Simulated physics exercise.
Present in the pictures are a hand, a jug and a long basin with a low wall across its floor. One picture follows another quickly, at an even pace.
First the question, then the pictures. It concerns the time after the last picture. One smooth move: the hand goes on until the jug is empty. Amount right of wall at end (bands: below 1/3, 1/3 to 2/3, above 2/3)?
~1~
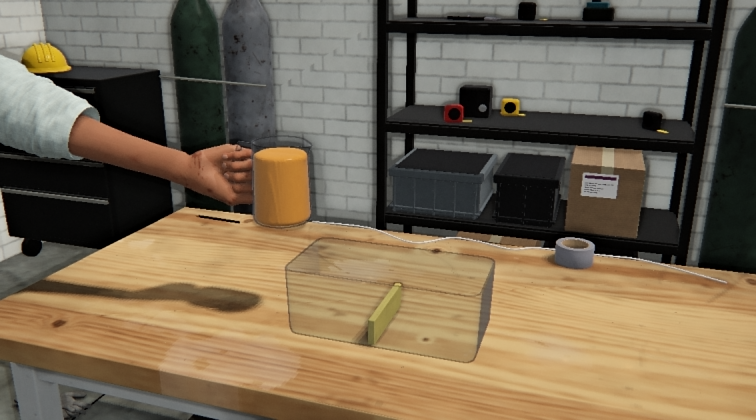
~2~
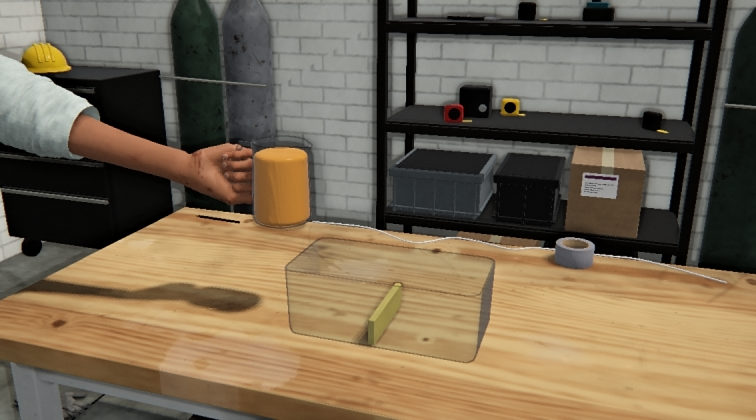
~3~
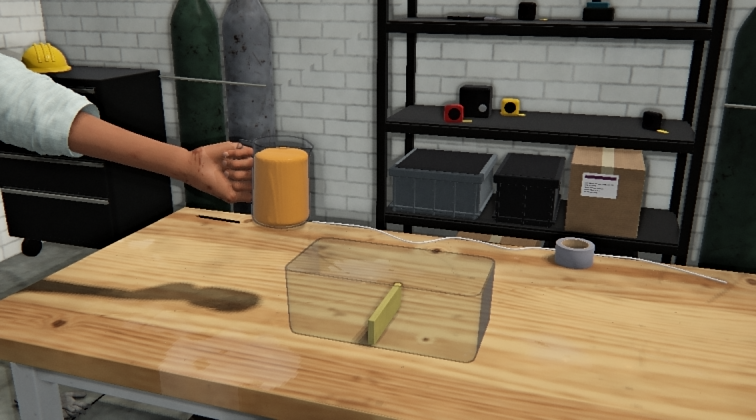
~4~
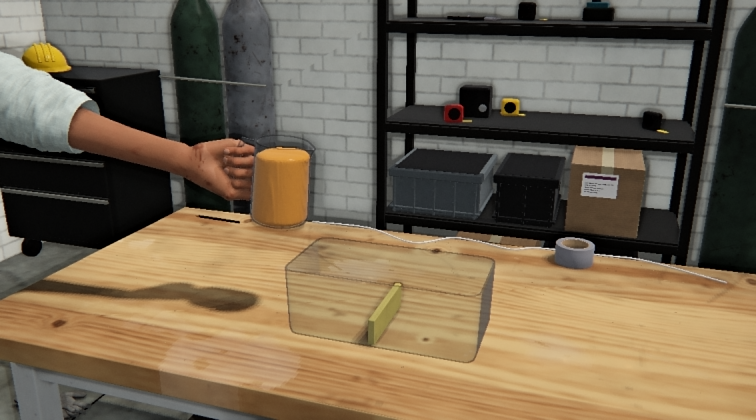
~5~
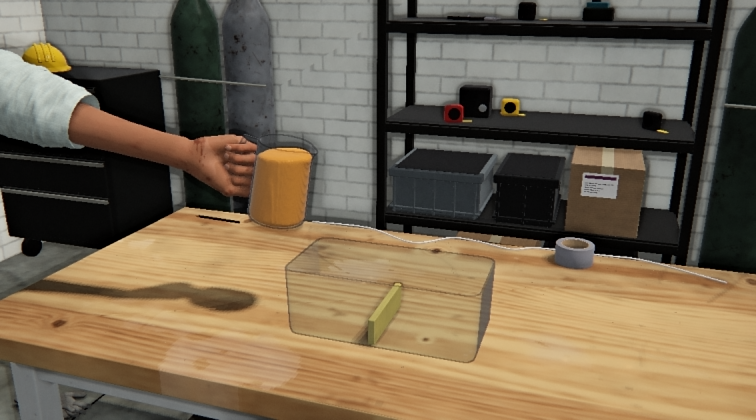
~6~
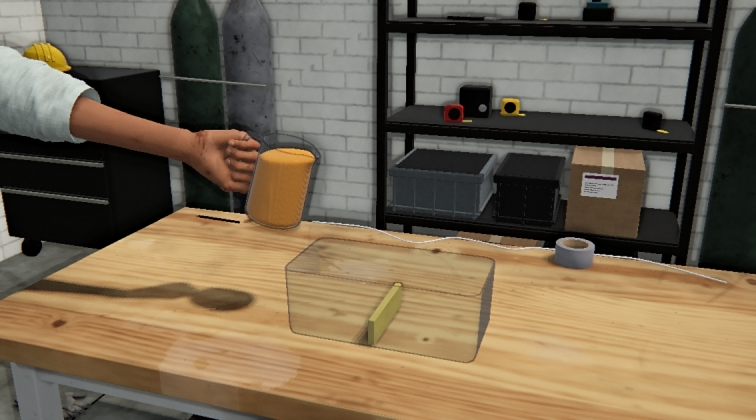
My call is that the right side misses a third.
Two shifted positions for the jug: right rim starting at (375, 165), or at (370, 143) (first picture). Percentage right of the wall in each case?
You'd see around 100 per cent, and then around 95 per cent.
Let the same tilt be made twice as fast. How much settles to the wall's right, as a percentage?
It comes to around 5 per cent.
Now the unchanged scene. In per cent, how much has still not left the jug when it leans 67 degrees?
Roughly 85 in a hundred.
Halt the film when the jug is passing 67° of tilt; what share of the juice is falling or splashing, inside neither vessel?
It's close to 10 per cent.
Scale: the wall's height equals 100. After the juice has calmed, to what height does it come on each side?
Near 70 in a hundred to the left, 0 to the right.
A moment on, the jug is tipped part way and 86 per cent is still to pour, 4 is left of the wall and 0 right of it.
Next, the jug is tipped right over and 38 per cent is still to pour, 44 is left of the wall and 0 right of it.
Then the jug is tipped right over and 4 per cent is still to pour, 87 is left of the wall and 2 right of it.
Later the jug is tipped right over and 0 per cent is still to pour, 92 is left of the wall and 5 right of it.
Finally, 92 per cent lies left of the wall, 5 right of it and 2 outside.
